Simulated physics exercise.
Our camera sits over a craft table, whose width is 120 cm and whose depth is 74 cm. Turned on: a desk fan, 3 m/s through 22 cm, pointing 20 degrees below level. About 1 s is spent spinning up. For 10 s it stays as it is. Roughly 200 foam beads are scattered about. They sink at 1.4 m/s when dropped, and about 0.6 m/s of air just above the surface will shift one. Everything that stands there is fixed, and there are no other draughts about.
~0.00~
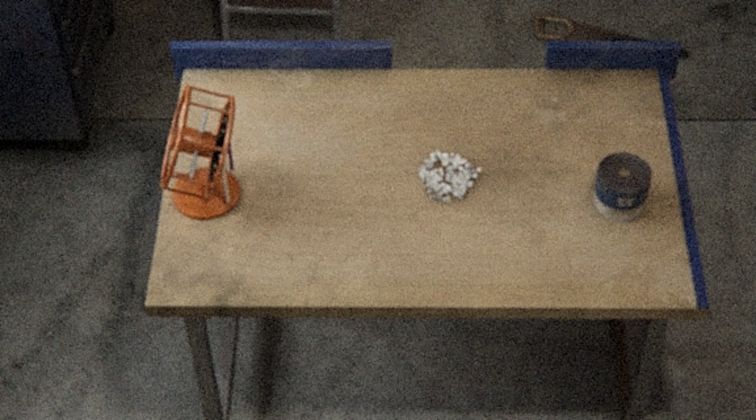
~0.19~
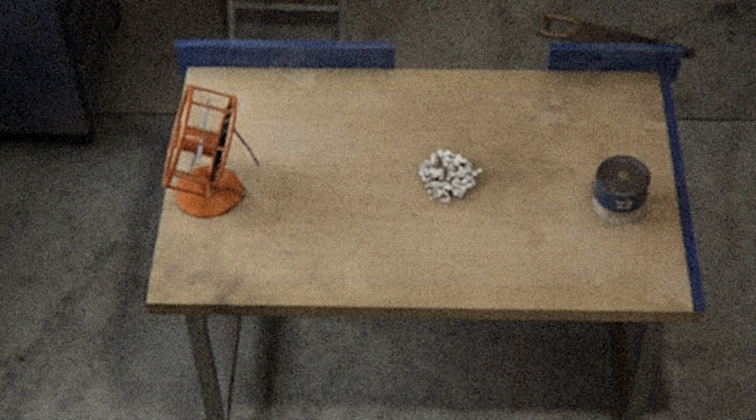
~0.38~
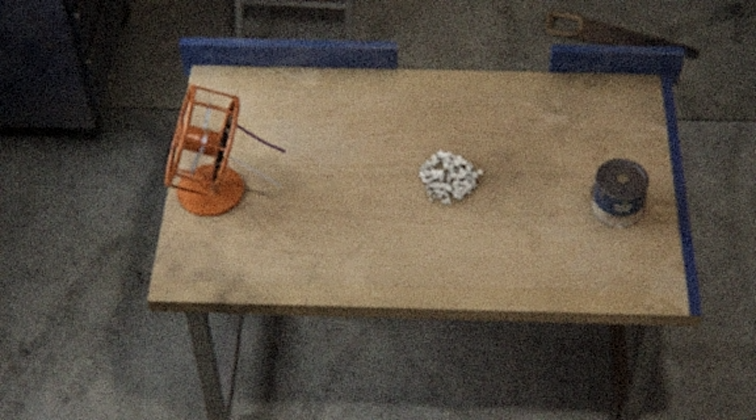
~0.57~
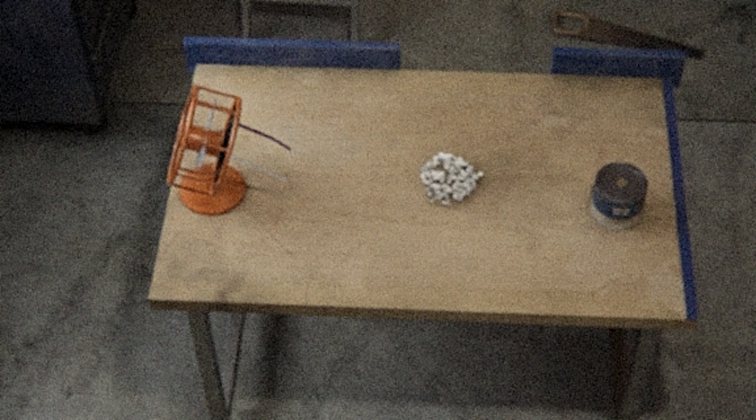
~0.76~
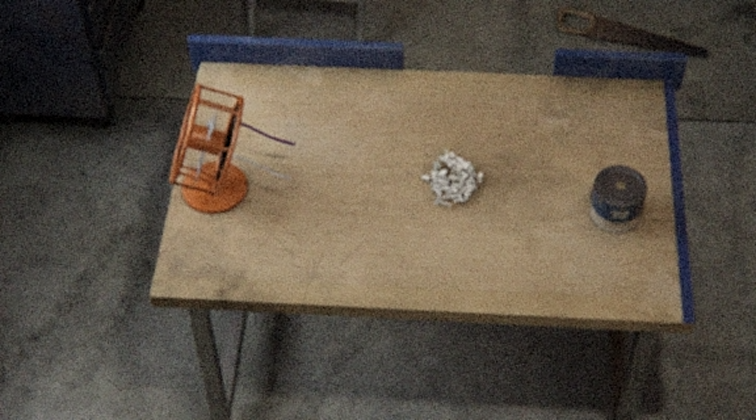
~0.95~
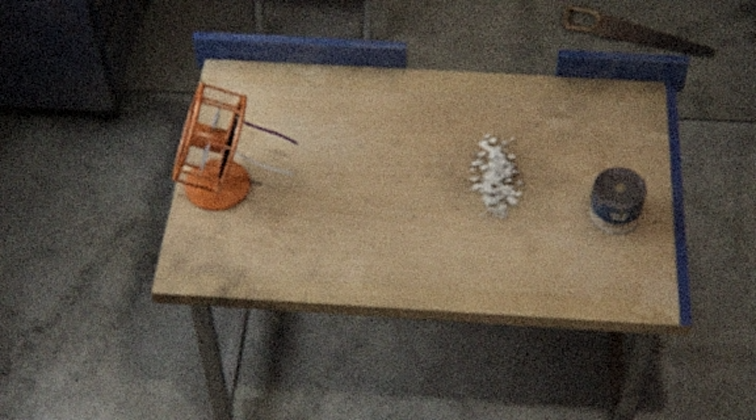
A pile of white foam beads sits still, then shifts right across the table and spreads.
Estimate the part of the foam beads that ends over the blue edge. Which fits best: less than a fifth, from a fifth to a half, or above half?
The best fit is over half.
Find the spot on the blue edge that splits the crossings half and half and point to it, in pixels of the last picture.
About (680, 155).
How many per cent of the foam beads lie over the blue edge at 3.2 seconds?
About 100 %.
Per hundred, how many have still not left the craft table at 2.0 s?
I reckon some 0 %.
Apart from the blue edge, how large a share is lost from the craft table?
0 %.
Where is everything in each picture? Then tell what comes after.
In the first frame, the middle of the foam beads is near (449, 178), none has stirred yet and the mouth of the desk fan is at (198, 143).
In the second frame, the middle of the foam beads is near (449, 177), none has stirred yet and the blue edge is centred on (686, 182).
In the third frame, the middle of the foam beads is near (450, 179), none has stirred yet and the top of a tin is at (623, 178).
In the fourth frame, the middle of the foam beads is near (450, 180) and none has stirred yet.
In the fifth frame, the middle of the foam beads is near (451, 178), the farthest in sight from the desk fan is at (481, 176) and about 10 % have left their places.
In the sixth frame, the middle of the foam beads is near (498, 177), the farthest in sight from the desk fan is at (512, 140) and all have left their places.
After 2.0 s the count stands so, 100 % are over the blue edge.
After 3.2 s the count stands so, 100 % are over the blue edge.
After 5.5 s the count stands so, 100 % are over the blue edge.
After 10.0 s, at the end, 100 % are over the blue edge.
